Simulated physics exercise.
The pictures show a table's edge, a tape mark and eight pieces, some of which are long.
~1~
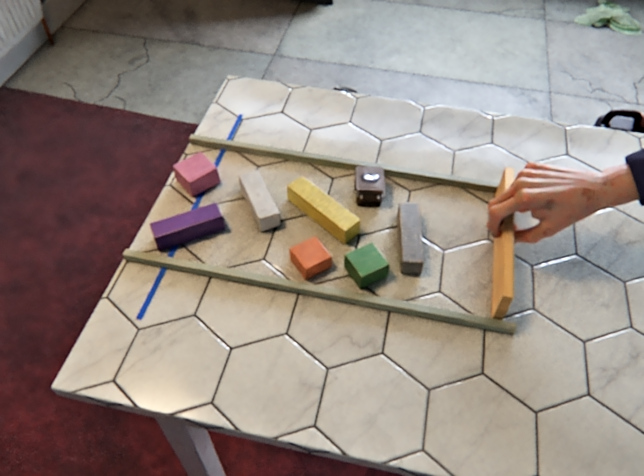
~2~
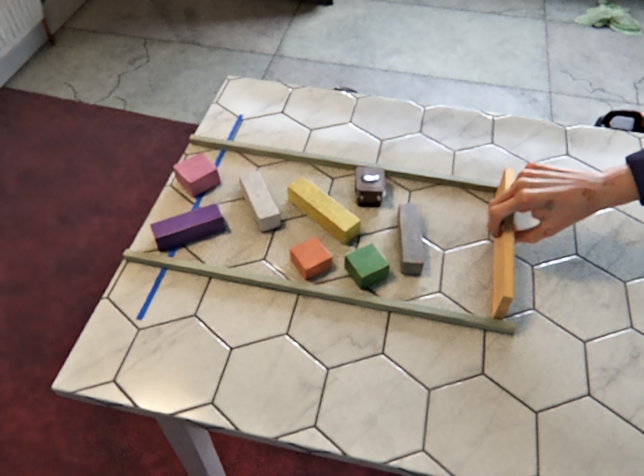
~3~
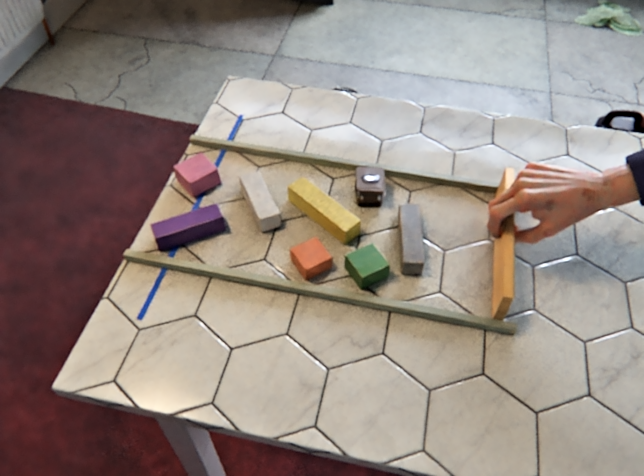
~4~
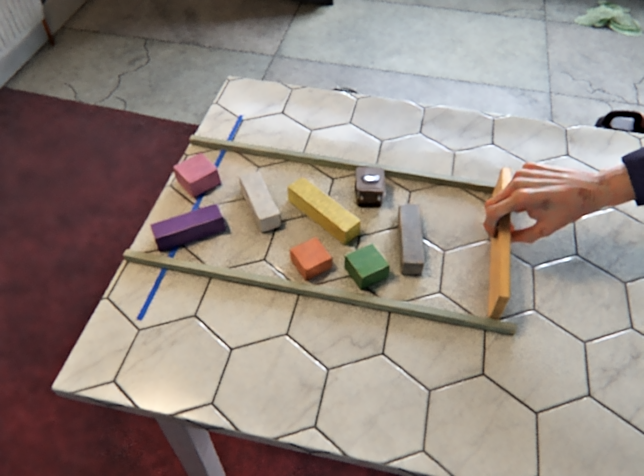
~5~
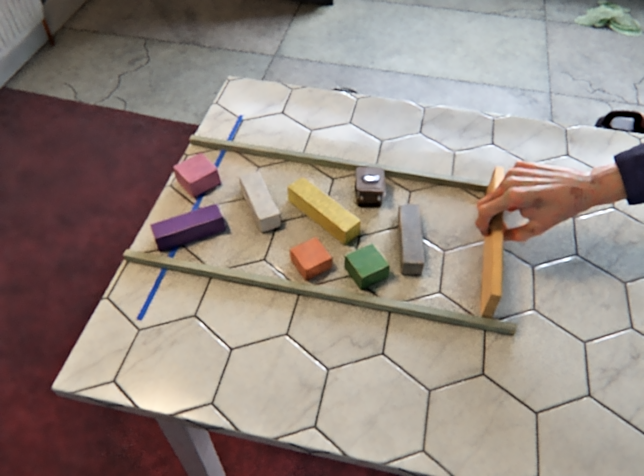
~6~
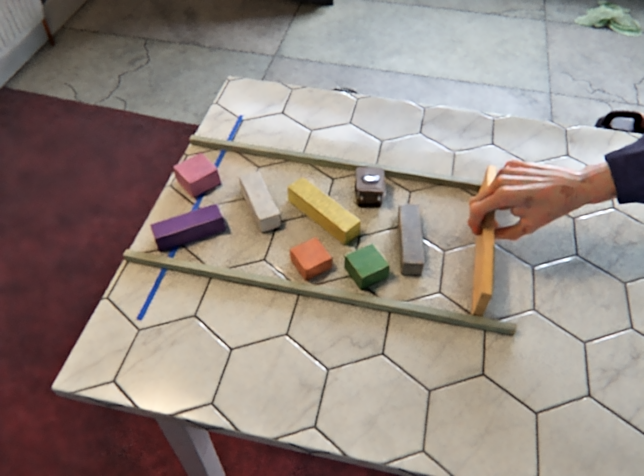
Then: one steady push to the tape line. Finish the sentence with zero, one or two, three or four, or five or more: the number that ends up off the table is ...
The number that ends up off the table is three or four.
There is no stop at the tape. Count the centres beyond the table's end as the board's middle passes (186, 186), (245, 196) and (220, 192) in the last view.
In order of the places given, that's 5, 1 and 2.
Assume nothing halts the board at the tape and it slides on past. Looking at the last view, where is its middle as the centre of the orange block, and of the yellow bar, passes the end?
First one: Around (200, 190). Other one: Around (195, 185).
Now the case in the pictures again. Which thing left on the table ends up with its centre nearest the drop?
Closest at the end: The orange block.
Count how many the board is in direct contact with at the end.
3 touch it.
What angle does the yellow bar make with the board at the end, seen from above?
Misalignment: Close to 10°.
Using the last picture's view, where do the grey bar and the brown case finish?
The grey bar comes to rest close to (186, 199), while the brown case rests close to (202, 158).
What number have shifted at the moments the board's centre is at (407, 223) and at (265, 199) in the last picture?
First 2, after that 8.
A little later, none off yet; pink block at rest near (197, 175); purple bar at rest near (189, 227); white bar at rest near (260, 201).
Next, none off yet; pink block at rest near (197, 175); purple bar moving near (183, 227); white bar shifted a little near (233, 198).
When it is over, the number that fall off is three or four; down, white bar, purple bar and pink block.
